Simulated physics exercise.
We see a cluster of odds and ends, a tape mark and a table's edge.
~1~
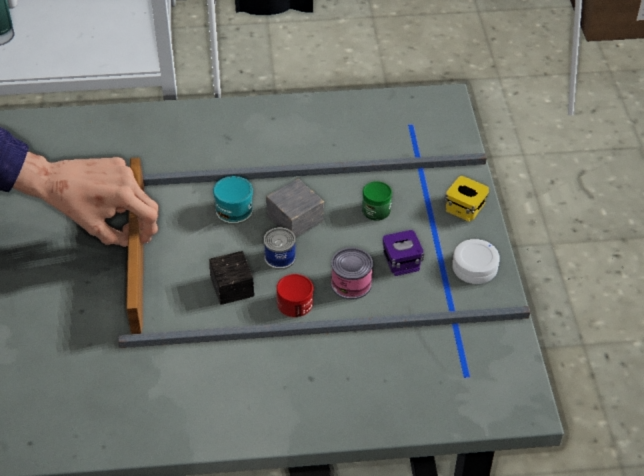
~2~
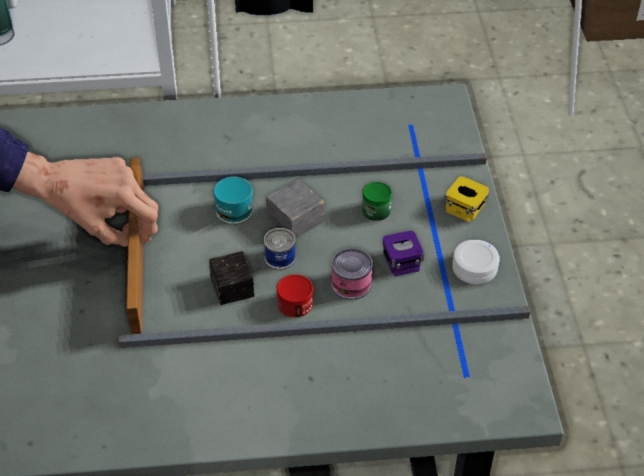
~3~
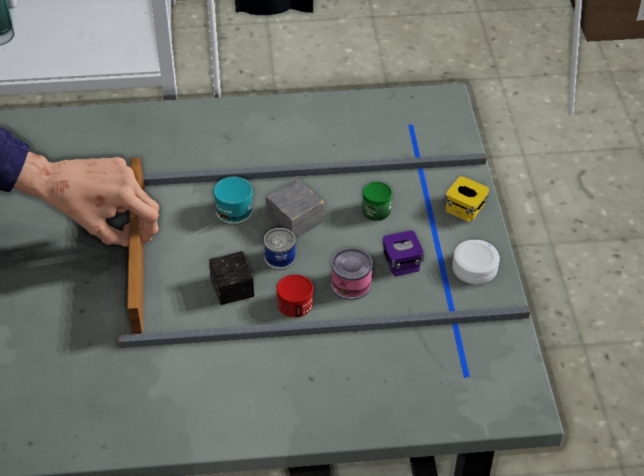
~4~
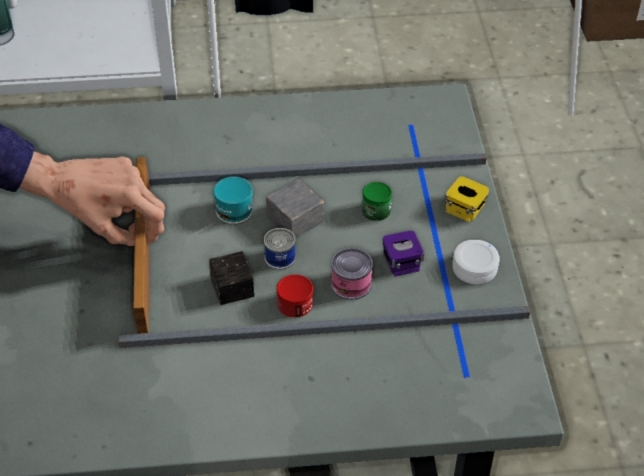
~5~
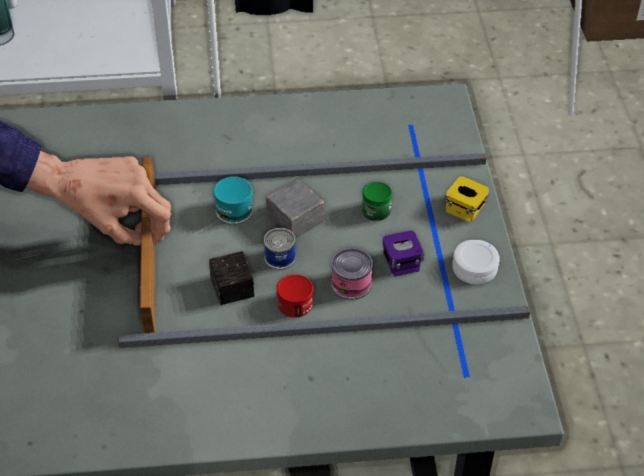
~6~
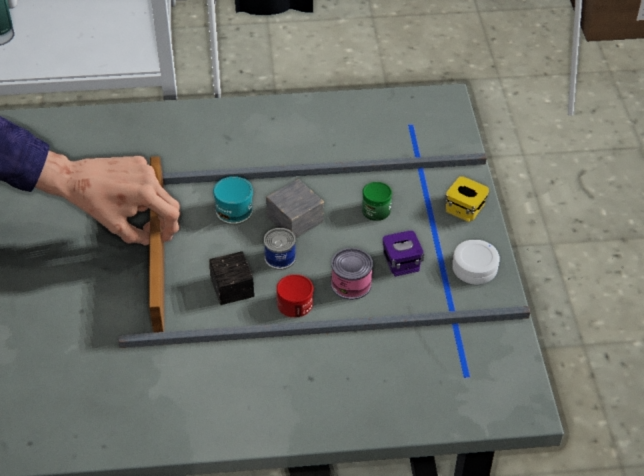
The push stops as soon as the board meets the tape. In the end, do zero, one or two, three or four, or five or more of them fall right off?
Most likely just one, perhaps two, will tumble off the end.
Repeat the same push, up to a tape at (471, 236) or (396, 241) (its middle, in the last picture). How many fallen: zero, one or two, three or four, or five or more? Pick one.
Five or over, then no fall at all.
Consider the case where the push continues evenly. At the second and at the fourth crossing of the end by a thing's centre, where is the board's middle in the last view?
I'd put it close to (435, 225) and later close to (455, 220).
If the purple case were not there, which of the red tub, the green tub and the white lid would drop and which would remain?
Red tub: Still there; green tub: Still there; white lid: Over the edge.
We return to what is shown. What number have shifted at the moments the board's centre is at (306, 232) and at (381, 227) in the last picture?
6 at one spot and 9 at the other.
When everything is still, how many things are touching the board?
That comes to 5.
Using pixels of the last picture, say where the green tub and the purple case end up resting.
First: About (477, 187); second: About (490, 239).
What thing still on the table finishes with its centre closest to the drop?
The answer: The yellow case.
A little later, none off yet; yellow case at rest near (467, 200); white lid at rest near (476, 262); purple case at rest near (402, 253).
When it is over, the number that fall off is one or two; down, white lid.
